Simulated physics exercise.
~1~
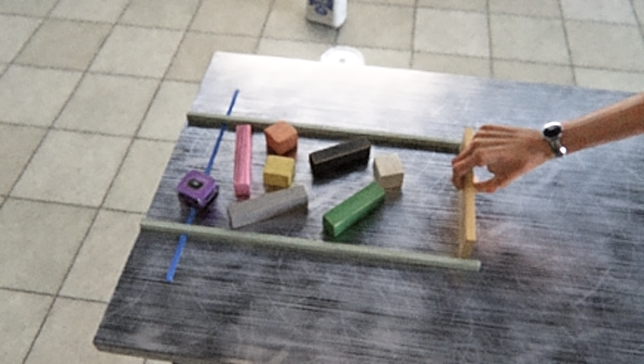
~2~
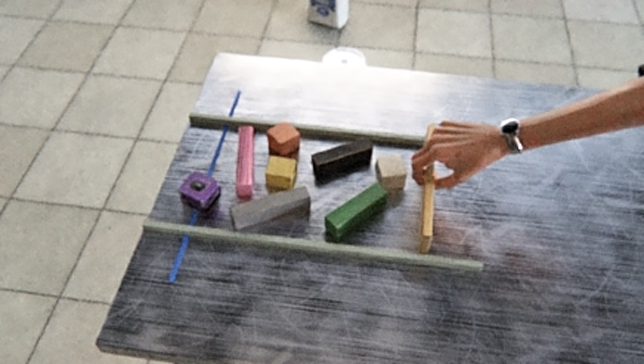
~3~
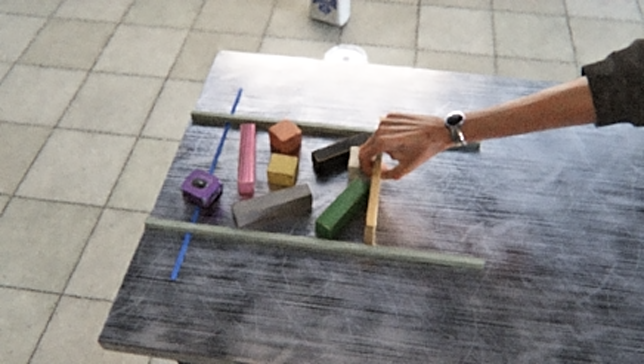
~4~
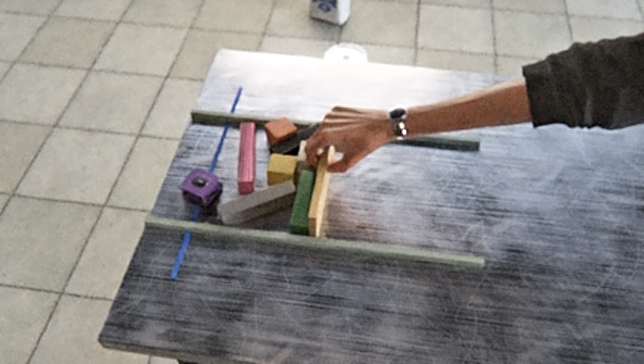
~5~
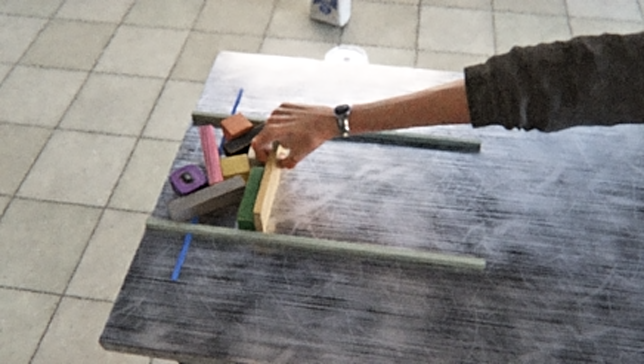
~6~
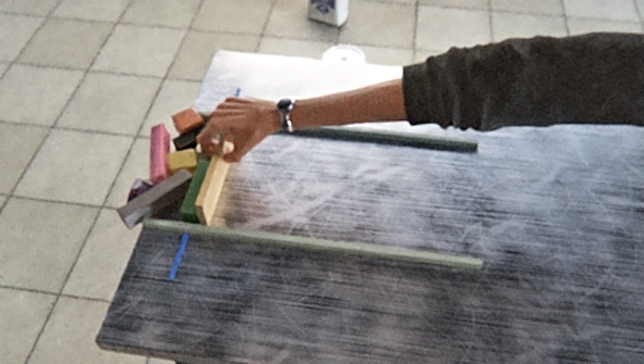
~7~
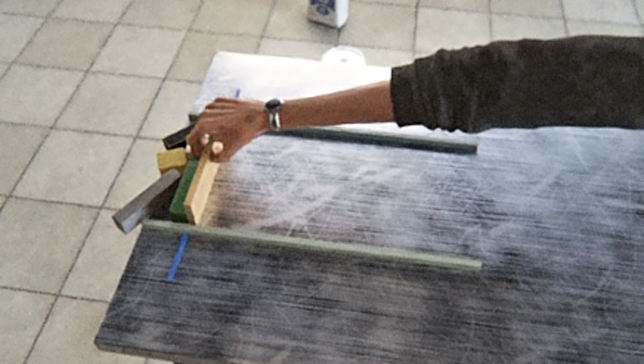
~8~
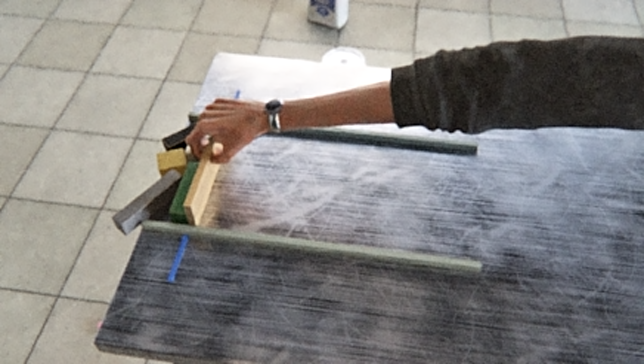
A hand sweeping coloured blocks leftward with a wooden board, pushing several off the table's edge, then stopping with others still there.
